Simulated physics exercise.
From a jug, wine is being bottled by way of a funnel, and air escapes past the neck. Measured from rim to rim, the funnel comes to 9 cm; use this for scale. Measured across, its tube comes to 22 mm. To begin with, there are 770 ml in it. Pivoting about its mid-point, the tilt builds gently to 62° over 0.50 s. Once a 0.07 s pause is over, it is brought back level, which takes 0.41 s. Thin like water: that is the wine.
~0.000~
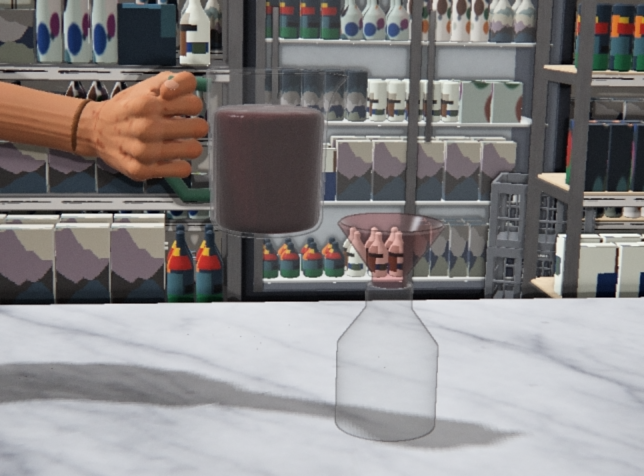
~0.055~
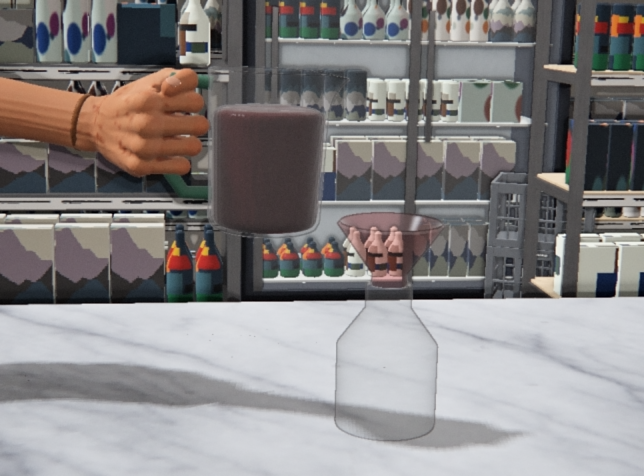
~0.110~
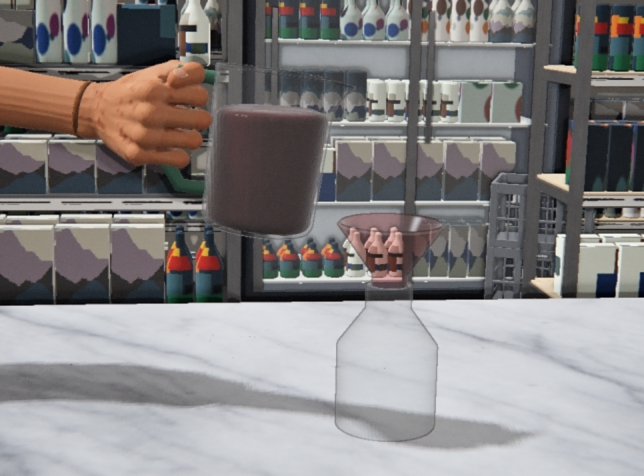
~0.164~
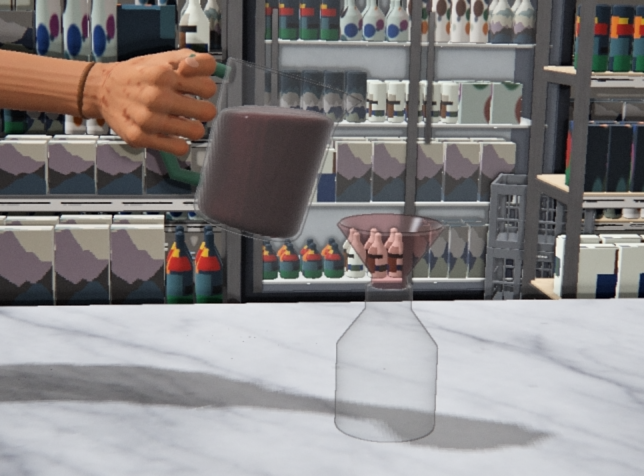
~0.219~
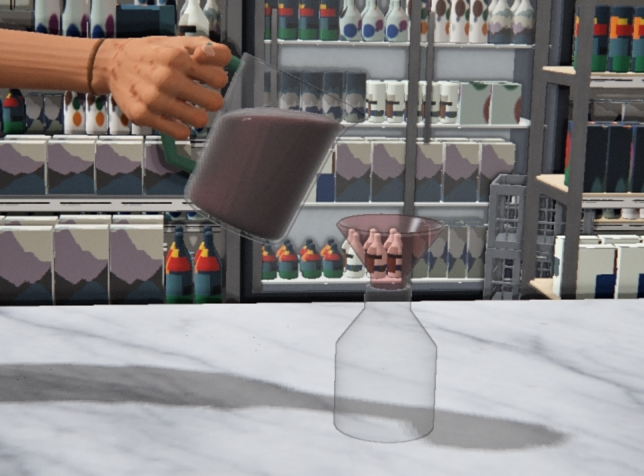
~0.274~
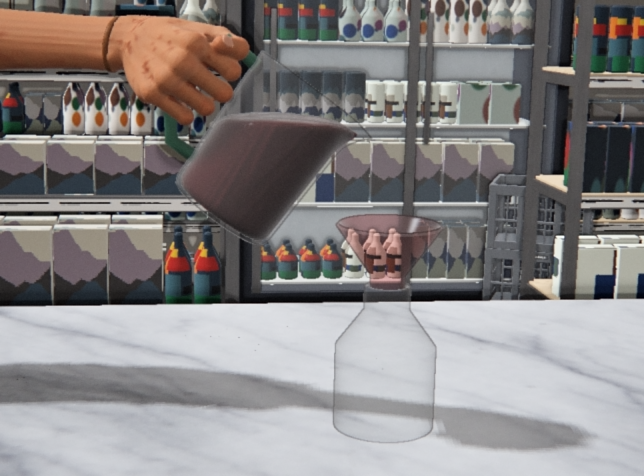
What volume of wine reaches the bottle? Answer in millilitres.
Roughly 160 ml reaches it.
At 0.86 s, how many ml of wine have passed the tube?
The amount is roughly 90 ml.
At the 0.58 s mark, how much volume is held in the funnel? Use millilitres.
About 60 ml is in the funnel.
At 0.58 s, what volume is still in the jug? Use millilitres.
Roughly 630 ml.
After 0.45 s the tilt is 60° and 0 ml has passed the tube, 15 ml is in the funnel, 705 ml in the jug and 0 ml has missed.
After 0.58 s the tilt is 62° and 20 ml has passed the tube, 60 ml is in the funnel, 625 ml in the jug and 0 ml has missed.
After 0.71 s the tilt is 46° and 60 ml has passed the tube, 70 ml is in the funnel, 570 ml in the jug and 0 ml has missed.
After 0.86 s the tilt is 13° and 90 ml has passed the tube, 60 ml is in the funnel, 560 ml in the jug and 30 ml has missed.
In the end 160 ml has passed the tube, 0 ml is in the funnel, 560 ml in the jug and 55 ml has missed.
